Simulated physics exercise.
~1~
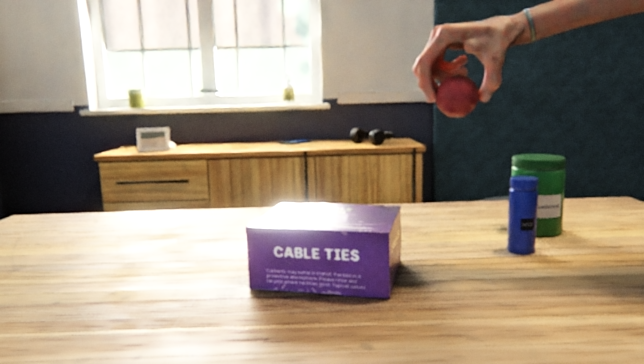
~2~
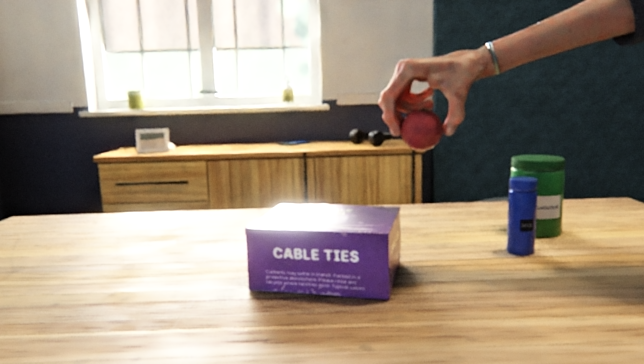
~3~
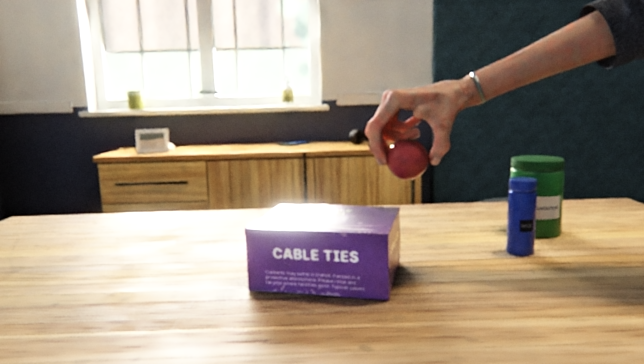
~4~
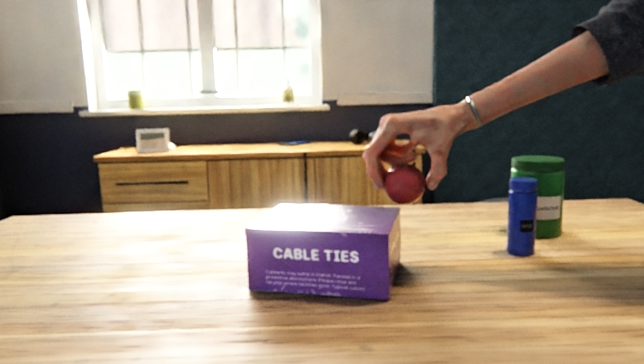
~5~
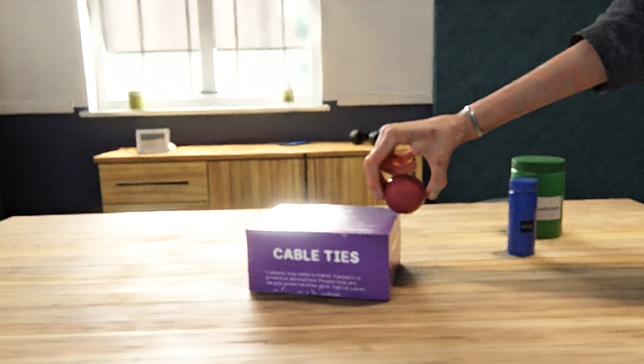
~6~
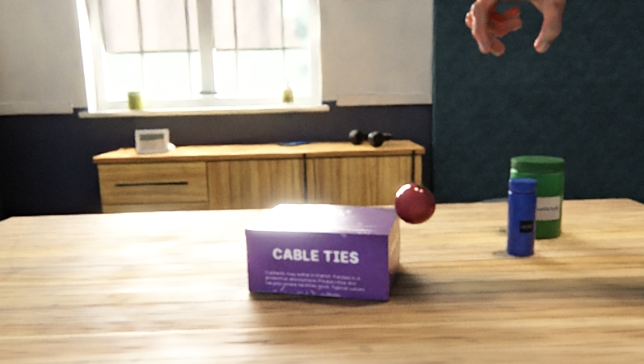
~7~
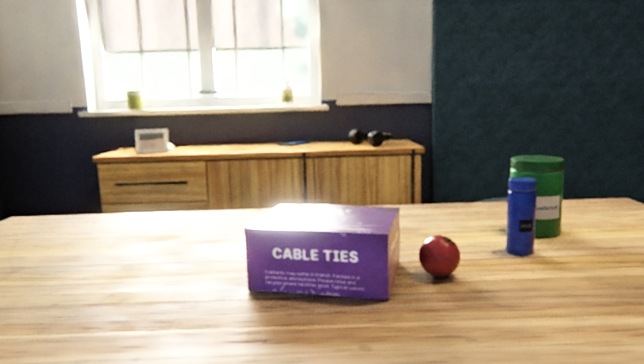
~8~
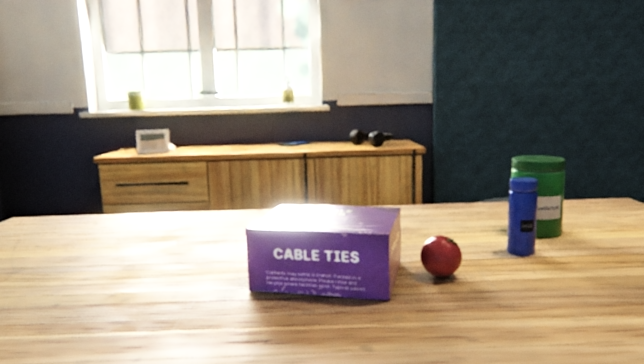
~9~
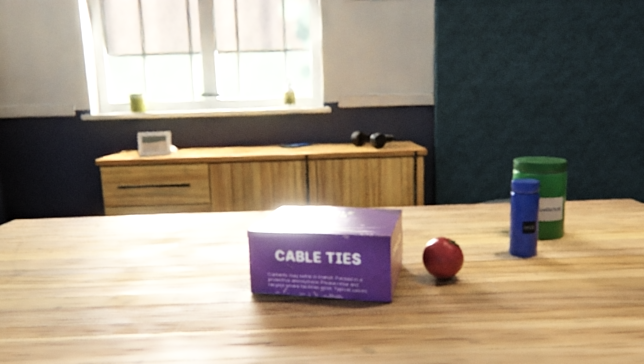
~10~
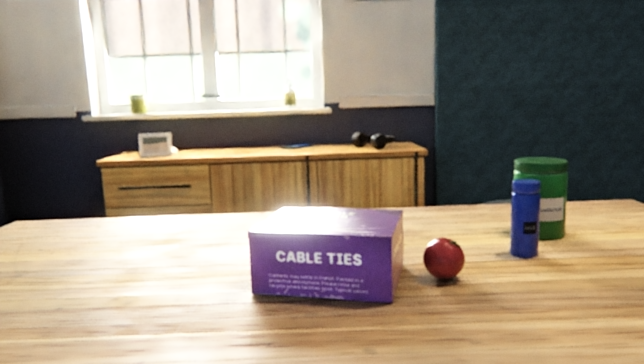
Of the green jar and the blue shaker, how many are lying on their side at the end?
None of them are lying on their side. The green jar and the blue shaker both still stand upright on the table.
